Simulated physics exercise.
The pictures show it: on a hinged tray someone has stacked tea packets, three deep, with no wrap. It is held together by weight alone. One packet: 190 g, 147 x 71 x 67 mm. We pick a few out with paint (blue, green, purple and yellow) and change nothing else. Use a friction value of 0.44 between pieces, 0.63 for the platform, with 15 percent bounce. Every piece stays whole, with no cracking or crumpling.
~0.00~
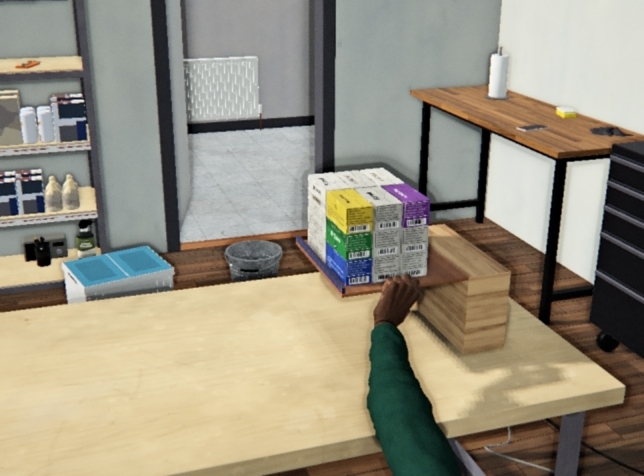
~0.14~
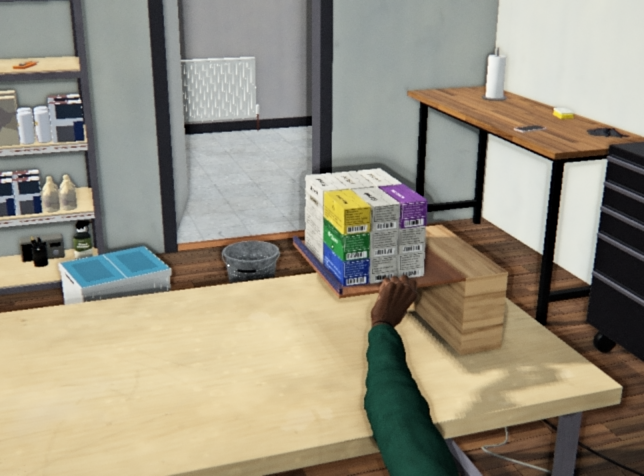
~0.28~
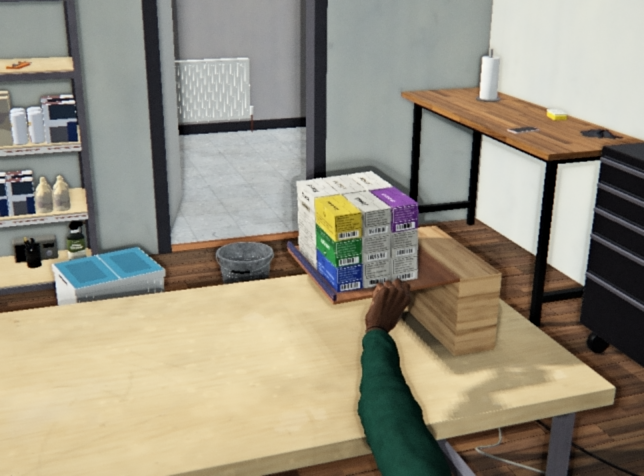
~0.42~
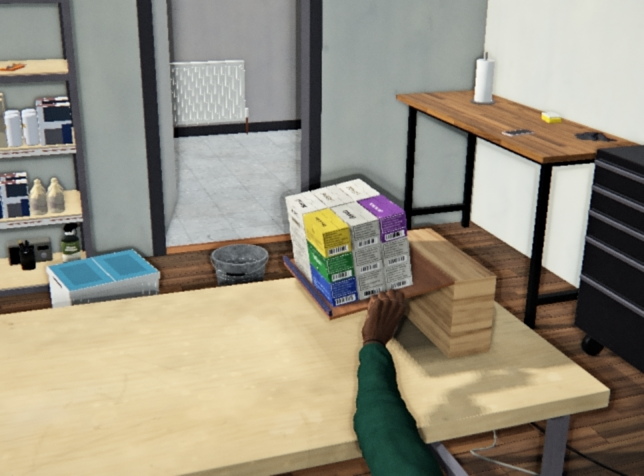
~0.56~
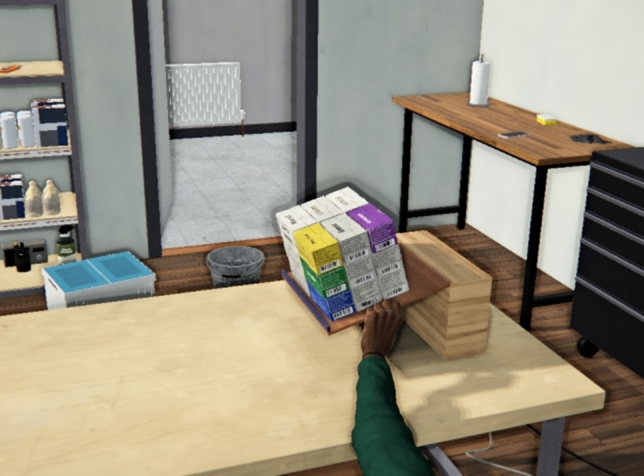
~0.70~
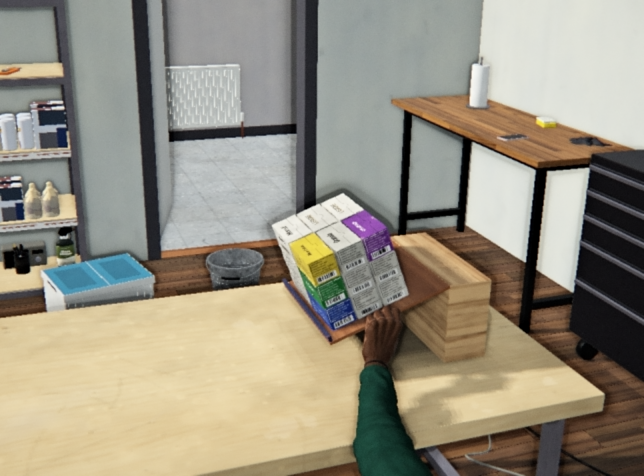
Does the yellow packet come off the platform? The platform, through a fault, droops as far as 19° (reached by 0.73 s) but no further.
Gone.
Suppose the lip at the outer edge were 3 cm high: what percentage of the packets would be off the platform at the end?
30 per cent.
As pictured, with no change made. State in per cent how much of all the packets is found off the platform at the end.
35 %.
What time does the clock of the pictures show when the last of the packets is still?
That happens at roughly 2.0 seconds.
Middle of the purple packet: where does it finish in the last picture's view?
Last frame, centre at roughly (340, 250).
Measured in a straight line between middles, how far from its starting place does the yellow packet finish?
Roughly 43 centimetres.
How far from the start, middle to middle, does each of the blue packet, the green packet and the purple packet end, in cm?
The blue one ends 10 cm from its start, the green one 32 cm and the purple one 14 cm.
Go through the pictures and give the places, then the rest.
In the first picture (pixels give the middle of a visible side; the camera pans a little; leans and shifts are taken against what carries them), platform's outer corner (344, 296) slope 0°; yellow packet (360, 220); green packet (360, 247); purple packet (417, 214); none has stirred.
Platform's outer corner (341, 297) slope 0°; yellow packet (358, 221), in the second picture.
Platform's outer corner (335, 303) slope 2°; yellow packet (348, 227), in the third picture.
Platform's outer corner (331, 319) slope 9°; yellow packet (338, 242), in the fourth picture.
Platform's outer corner (330, 334) slope 15°; yellow packet (328, 259), in the fifth picture.
Platform's outer corner (332, 344) slope 19°; yellow packet (325, 270); purple packet (379, 245); green packet (333, 293); none has stirred, in the sixth picture.
After 0.98 s, slope 19°; none of the 18 packets off the platform, 18 disturbed; yellow packet 8° from how it stood; green packet 8° from how it stood.
After 1.14 s, slope 19°; 4 of the 18 packets off the platform; yellow packet 31° from how it stood; green packet 31° from how it stood.
After 1.30 s, slope 19°; 6 of the 18 packets off the platform; yellow packet on its side; green packet on its side.
In the end (2.0 s), slope 19°; 6 of the 18 packets off the platform; yellow packet on its side; green packet on its side; blue packet 35° from how it stood. From the last view, middles, yellow packet near (239, 362), green packet near (271, 357).
